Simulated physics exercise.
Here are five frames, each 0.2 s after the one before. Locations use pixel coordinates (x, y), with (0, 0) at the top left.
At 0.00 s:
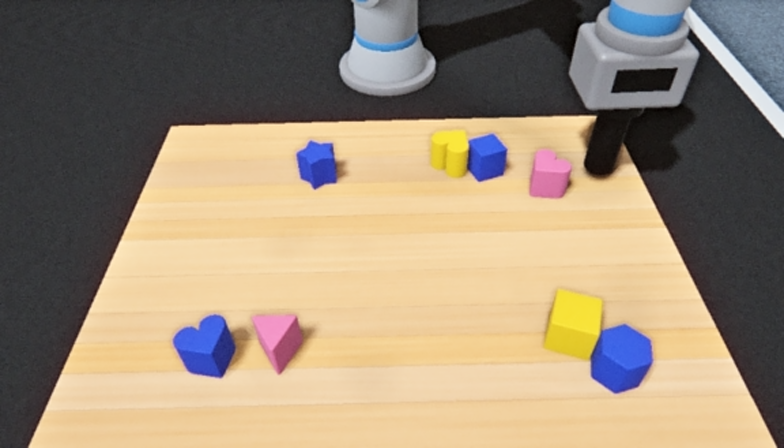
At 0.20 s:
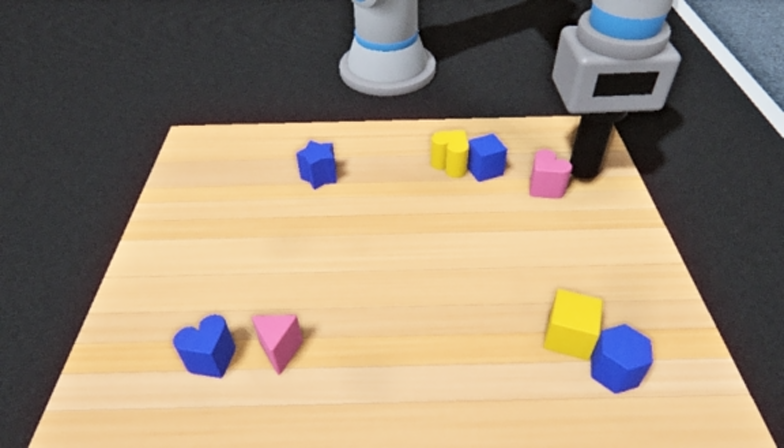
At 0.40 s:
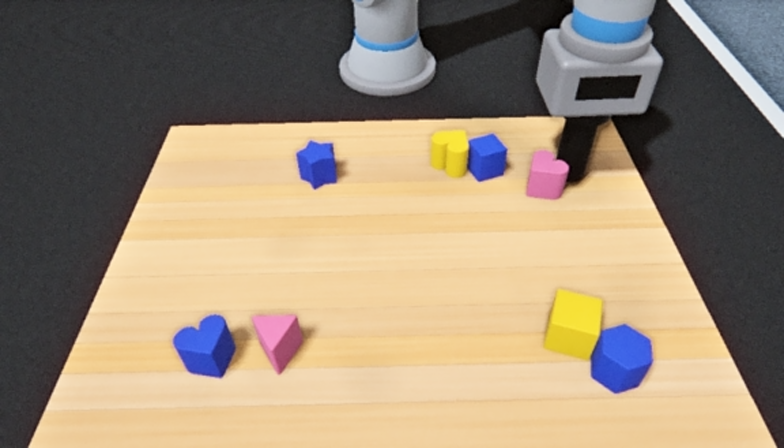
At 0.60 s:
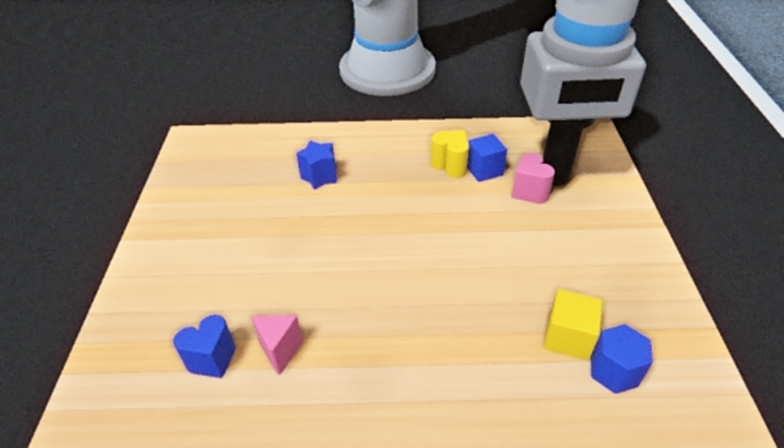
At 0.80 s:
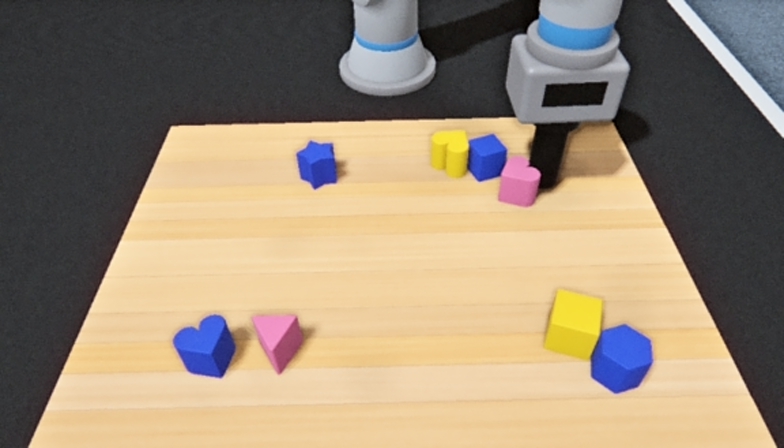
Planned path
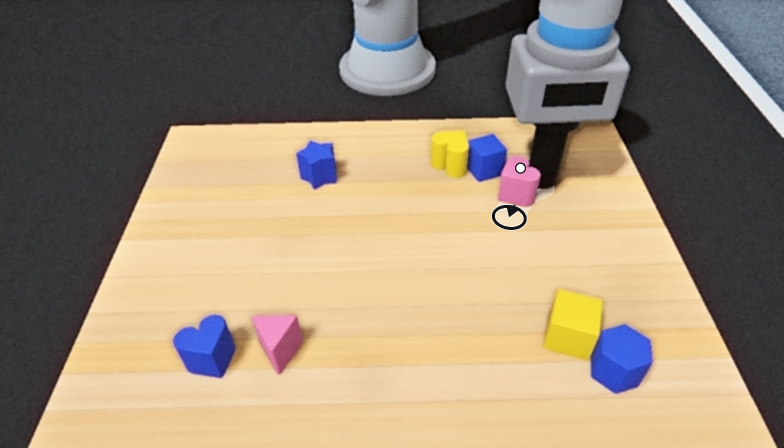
To begin with, a robot arm's dark pusher stands just right of a pink heart-shaped block near the back of a wooden board scattered with blue, yellow and pink blocks. It moves left to the heart, then pushes it a short way left and slightly forward, closer to the blue cube.
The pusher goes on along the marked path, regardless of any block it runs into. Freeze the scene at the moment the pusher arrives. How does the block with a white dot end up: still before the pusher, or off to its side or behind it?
Once the path is finished, the block with a white dot lies beside or behind the pusher.
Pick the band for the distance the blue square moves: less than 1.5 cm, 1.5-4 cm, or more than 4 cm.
It travels less than 1.5 cm.
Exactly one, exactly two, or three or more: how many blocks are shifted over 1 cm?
That makes 1 block.
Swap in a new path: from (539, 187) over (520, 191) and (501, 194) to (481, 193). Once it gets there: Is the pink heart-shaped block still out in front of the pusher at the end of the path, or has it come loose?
I believe the pink heart-shaped block keeps its place ahead of the pusher.
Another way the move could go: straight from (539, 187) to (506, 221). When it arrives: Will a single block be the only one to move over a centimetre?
In short: Yes.
Path on the board, from (539, 187) through (525, 195) and (515, 205) to (509, 217); the dot is on the pink heart-shaped block.
The first path, step by step. Halfway along, pusher (520, 193); pink heart-shaped block (498, 180).
At the end, pusher (510, 210); blue square in place; pink heart-shaped block (484, 189), turned 25° clockwise.
